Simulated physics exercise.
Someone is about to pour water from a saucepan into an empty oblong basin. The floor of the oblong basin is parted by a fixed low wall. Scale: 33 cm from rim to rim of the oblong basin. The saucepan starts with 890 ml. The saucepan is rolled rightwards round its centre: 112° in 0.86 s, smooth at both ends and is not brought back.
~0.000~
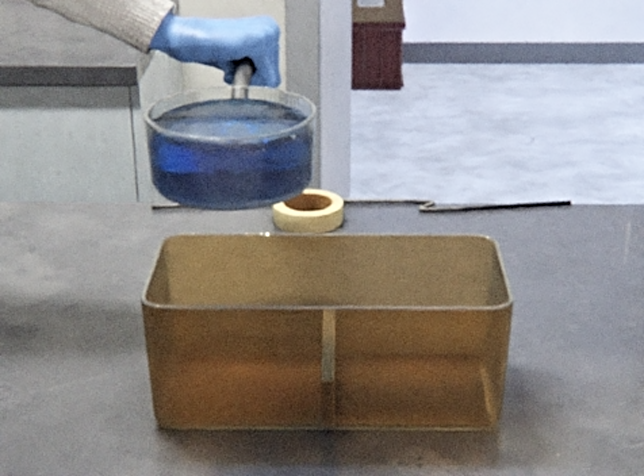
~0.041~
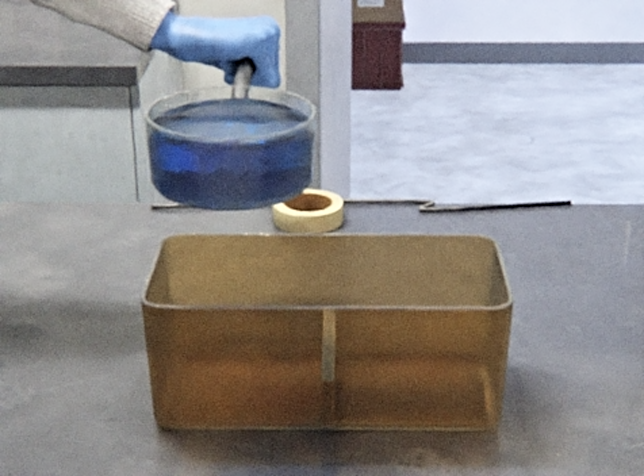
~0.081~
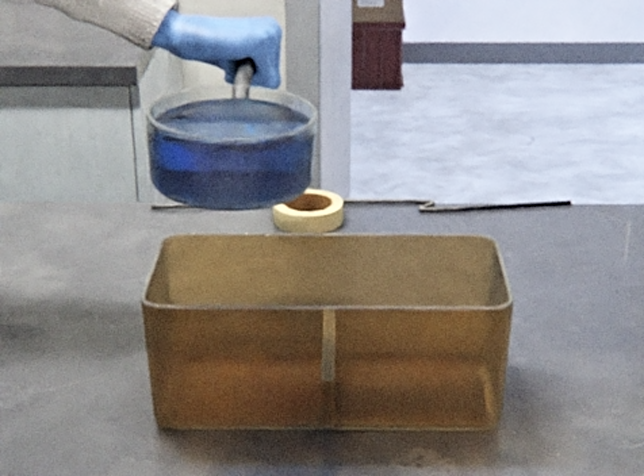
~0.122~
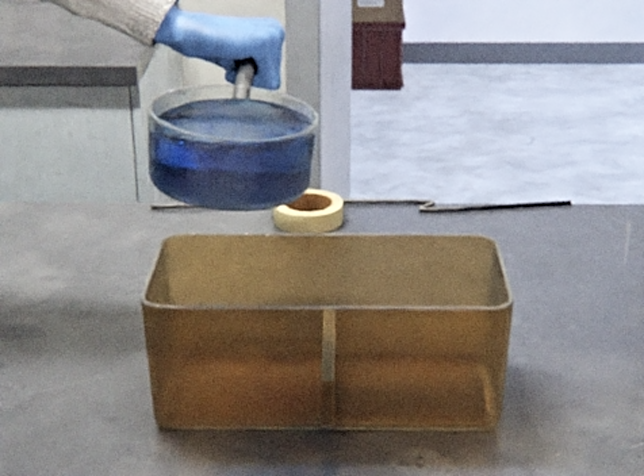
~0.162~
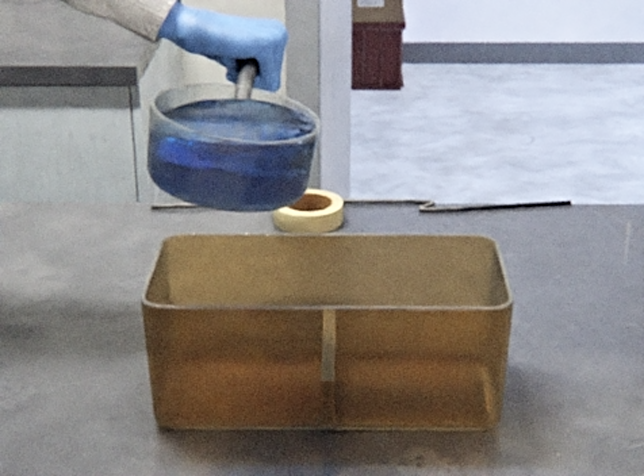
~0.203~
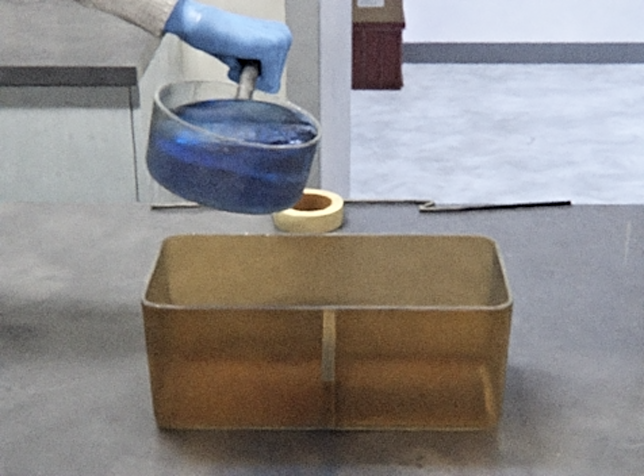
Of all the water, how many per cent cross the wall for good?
Roughly 78 per cent is past the wall.
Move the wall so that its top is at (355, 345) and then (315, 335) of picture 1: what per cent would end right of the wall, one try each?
In turn about 65 and 85 per cent.
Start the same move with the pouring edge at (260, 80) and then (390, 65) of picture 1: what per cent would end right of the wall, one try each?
First 55, then 75 per cent.
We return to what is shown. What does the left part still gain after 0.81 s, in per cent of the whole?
About 8 per cent.
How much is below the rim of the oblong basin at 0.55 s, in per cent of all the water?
Near 24 in a hundred.
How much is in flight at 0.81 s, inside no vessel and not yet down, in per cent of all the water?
About 5 per cent.
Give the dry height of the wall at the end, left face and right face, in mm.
Left about 42 mm, right about 18 mm.
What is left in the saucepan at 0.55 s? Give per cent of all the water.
About 36 per cent.
Then, 0.55 s in, the tilt is 80° and 36 per cent is still to pour, 0 is left of the wall and 25 right of it.
Then, 0.81 s in, the tilt is 111° and 4 per cent is still to pour, 13 is left of the wall and 78 right of it.
Then, 1.07 s in, the tilt is 112° and 0 per cent is still to pour, 22 is left of the wall and 78 right of it.
Then, 1.36 s in, the tilt is 112° and 0 per cent is still to pour, 22 is left of the wall and 78 right of it.
Finally, 22 per cent lies left of the wall, 78 right of it and 1 outside.
